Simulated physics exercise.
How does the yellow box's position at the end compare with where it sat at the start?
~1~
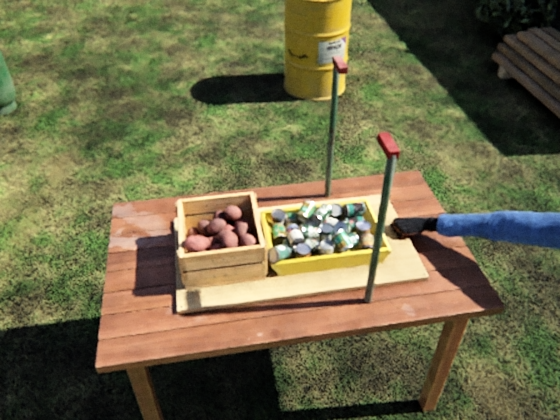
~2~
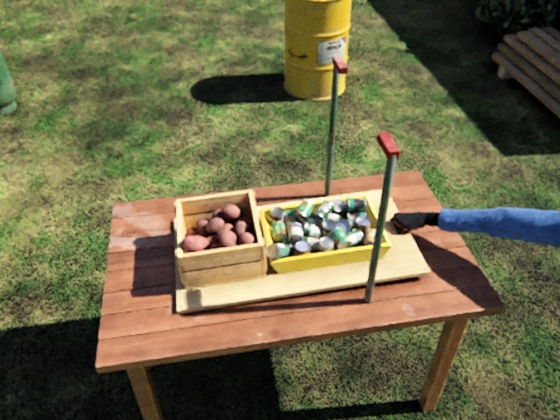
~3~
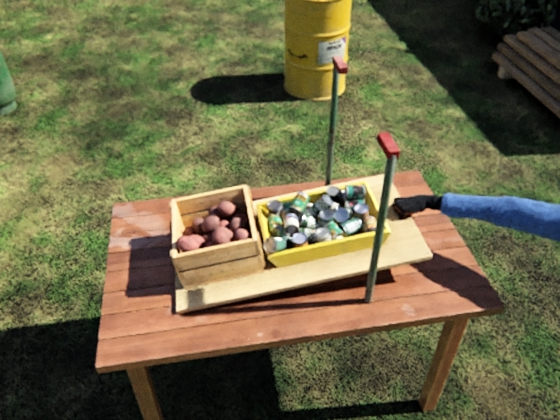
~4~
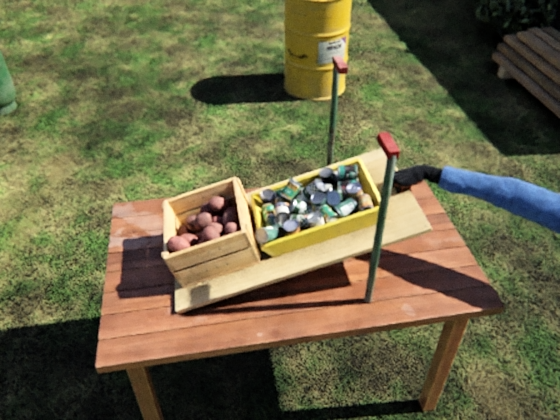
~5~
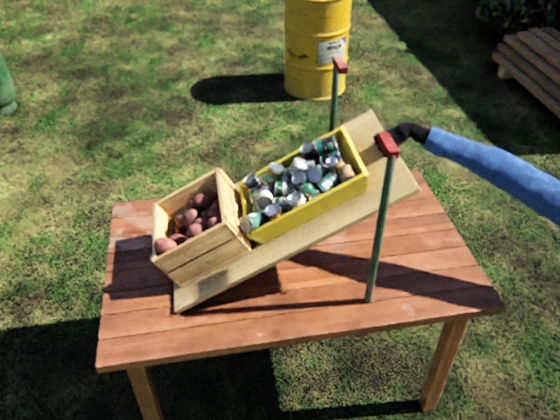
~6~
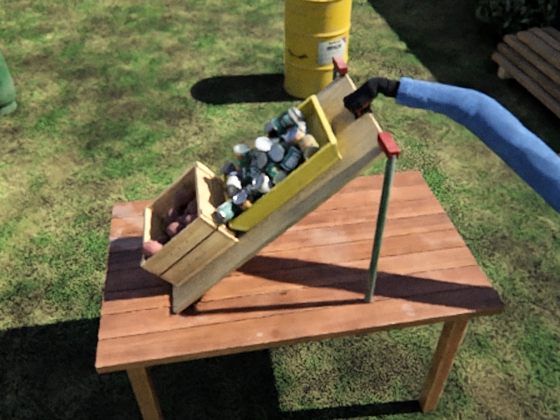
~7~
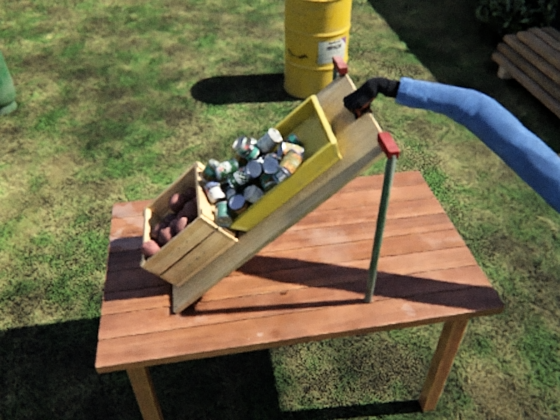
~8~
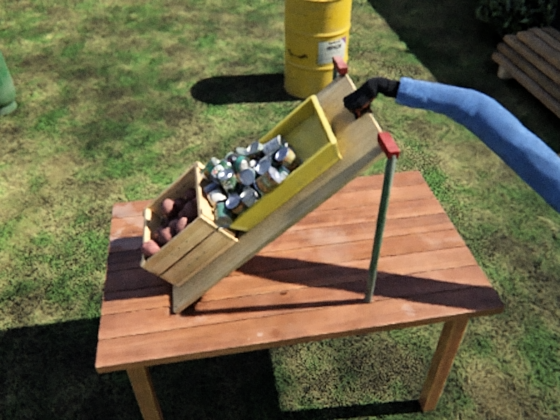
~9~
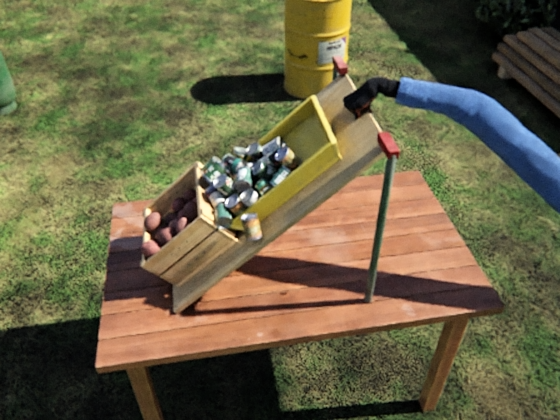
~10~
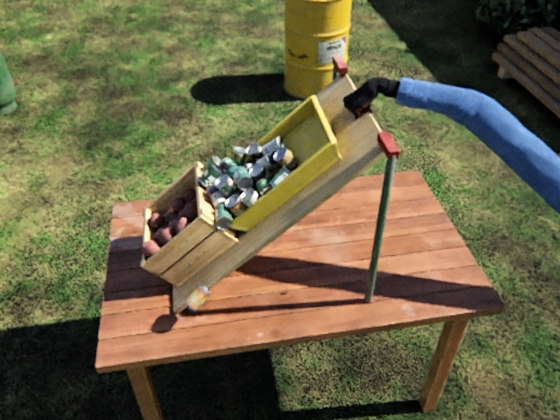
It ends up higher and a little further left, sitting at a steep slant on the raised board. At the start it lay level, close to the tabletop.
